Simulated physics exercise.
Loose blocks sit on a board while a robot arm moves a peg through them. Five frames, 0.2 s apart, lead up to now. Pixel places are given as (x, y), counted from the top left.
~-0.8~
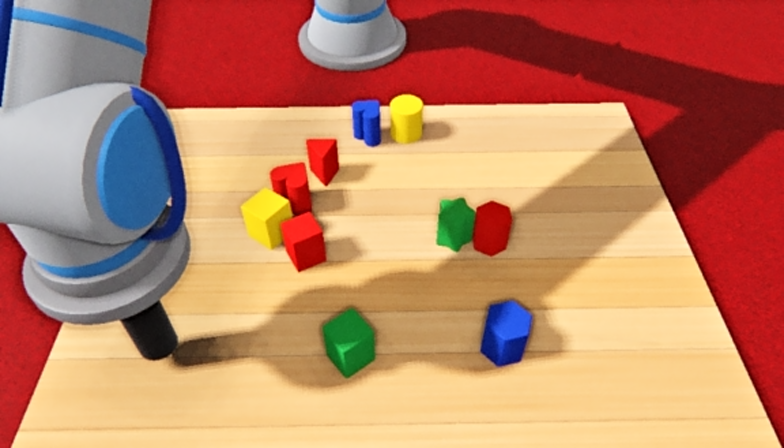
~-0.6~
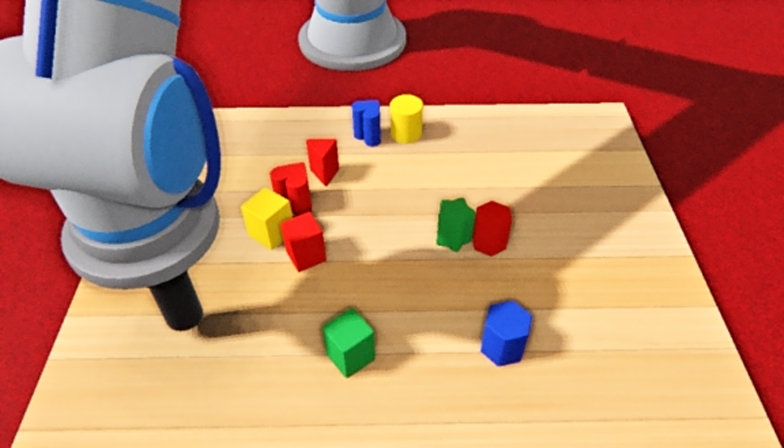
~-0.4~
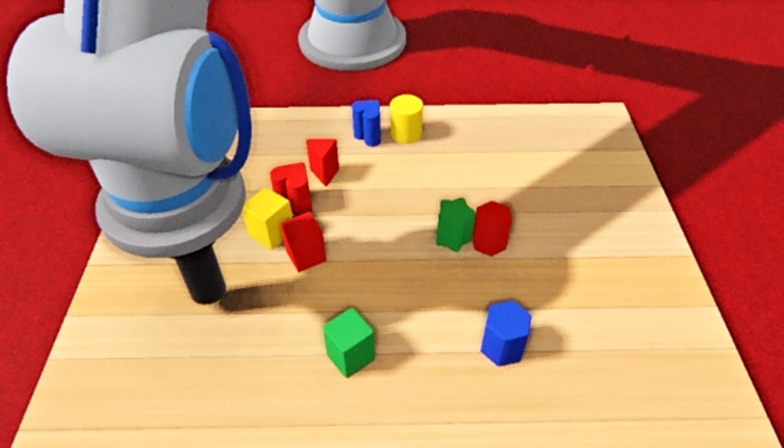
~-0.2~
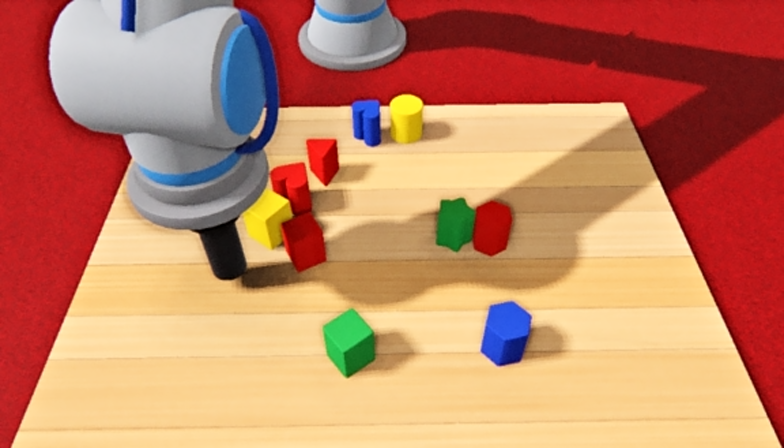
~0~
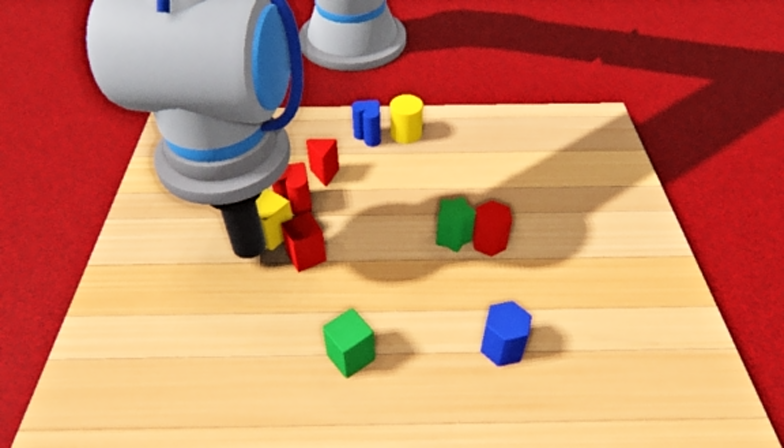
The robot arm moved its black peg up and to the right across the wooden board, drawing in close beside the yellow block near a group of red ones, while all the blocks stayed put.
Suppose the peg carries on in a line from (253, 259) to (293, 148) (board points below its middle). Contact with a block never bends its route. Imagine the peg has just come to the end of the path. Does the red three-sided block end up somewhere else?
Answer: Yes.
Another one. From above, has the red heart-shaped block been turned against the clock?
I believe not.
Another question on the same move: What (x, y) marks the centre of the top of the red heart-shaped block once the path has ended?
Around pixel (343, 136).
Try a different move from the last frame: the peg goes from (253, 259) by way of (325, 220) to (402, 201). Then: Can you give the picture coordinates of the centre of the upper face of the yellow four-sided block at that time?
My best guess is (308, 170).
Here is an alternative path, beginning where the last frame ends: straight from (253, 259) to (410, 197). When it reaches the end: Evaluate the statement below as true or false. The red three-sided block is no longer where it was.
That is false.
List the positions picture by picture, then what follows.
The first frame shows peg tip at (159, 345); block tops, yellow four-sided block at (265, 203); red heart-shaped block at (291, 173); red four-sided block at (301, 227); red three-sided block at (322, 145).
The second frame shows peg at (185, 317); blocks unchanged.
The third frame shows peg at (209, 291); blocks unchanged.
The fourth frame shows peg at (230, 268); blocks unchanged.
The fifth frame shows peg at (250, 247); yellow four-sided block at (265, 203); red heart-shaped block at (291, 173); red four-sided block at (301, 227); red three-sided block at (322, 145).
What follows on the original path. One third of the way, peg at (266, 205); yellow four-sided block at (284, 168); red heart-shaped block at (309, 154), turned 15° clockwise; red three-sided block at (330, 138), turned 15° anticlockwise.
Two thirds of the way, peg at (280, 168); yellow four-sided block at (307, 141), turned 45° clockwise; red heart-shaped block at (337, 137), turned 50° clockwise; red three-sided block at (349, 124), turned 20° anticlockwise.
At the end, peg at (291, 135); yellow four-sided block at (313, 134), turned 60° clockwise; red heart-shaped block at (343, 136), turned 65° clockwise; red four-sided block in place; red three-sided block at (356, 122), turned 15° anticlockwise.
